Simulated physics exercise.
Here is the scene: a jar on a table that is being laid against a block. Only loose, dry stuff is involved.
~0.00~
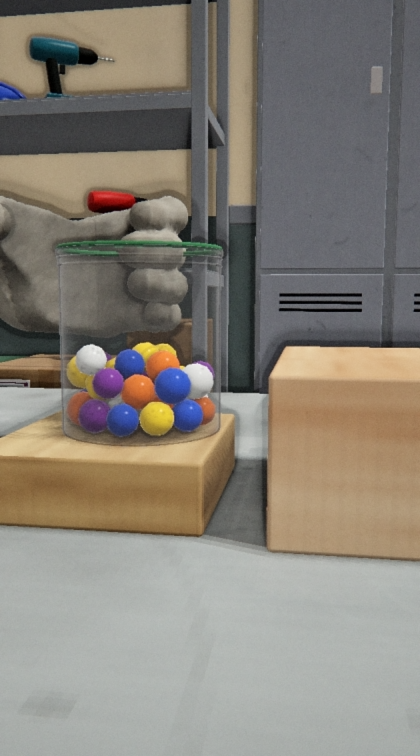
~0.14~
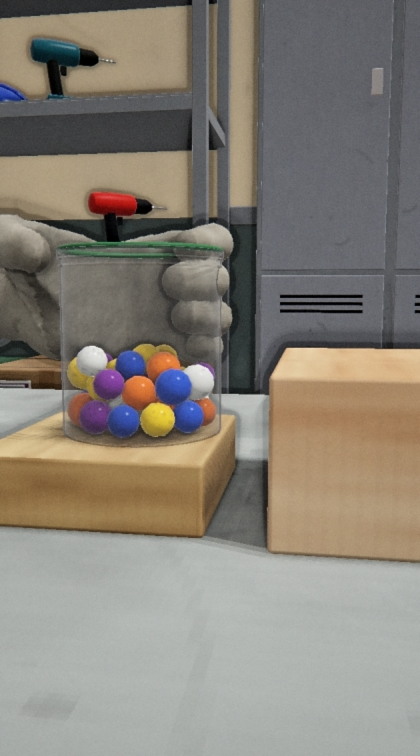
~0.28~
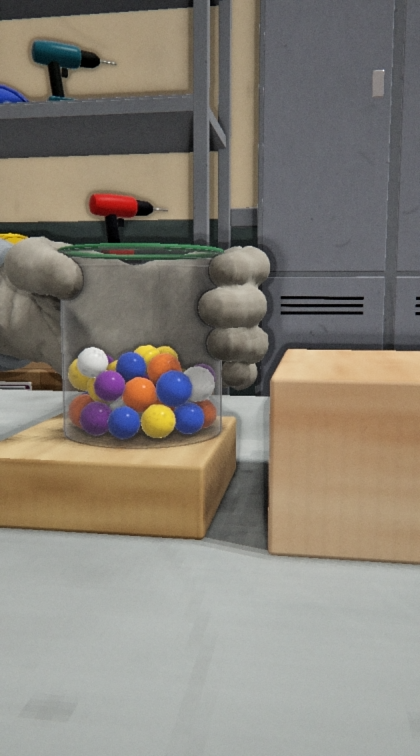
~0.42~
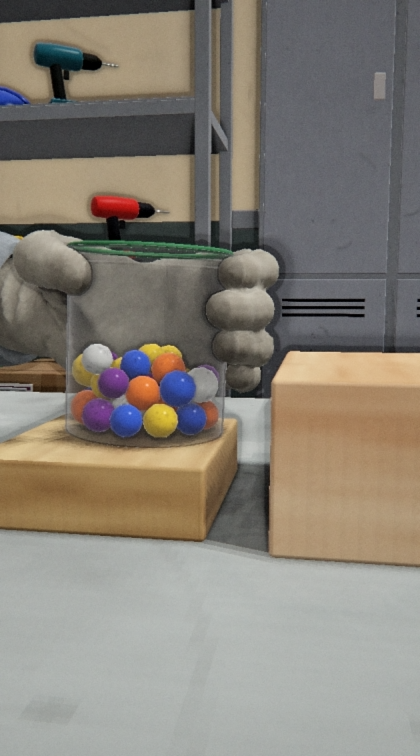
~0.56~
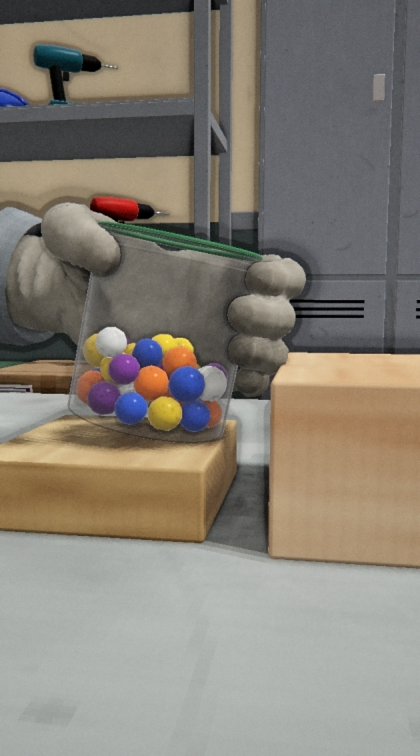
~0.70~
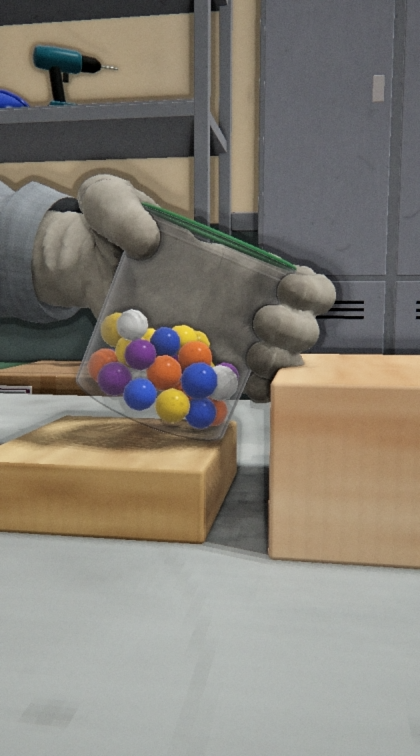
A clear jar with a green rim, half full of orange, blue, purple, yellow and white gumballs, stands on a low wooden slab in a workshop, seen from a fixed view at table height. A taller wooden block sits to the right, with grey lockers, shelves and teal and red drills behind. A grey-gloved hand closes around the jar, lifts it slightly and tilts it rightward.
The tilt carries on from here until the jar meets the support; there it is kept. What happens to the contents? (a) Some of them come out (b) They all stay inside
They all stay inside (b).
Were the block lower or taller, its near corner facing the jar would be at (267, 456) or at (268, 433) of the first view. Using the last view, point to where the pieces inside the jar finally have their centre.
(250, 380) and (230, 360), approximately.
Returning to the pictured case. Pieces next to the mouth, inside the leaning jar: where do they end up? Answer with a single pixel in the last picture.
Check around (220, 345) in the final view.
By 0.89 s, the jar leans 34°; everything is still inside.
By 1.05 s, the jar rests on the block at 35°; everything is still inside.
When it is over (1.8 s), the jar rests on the block at 35°; everything is still inside.
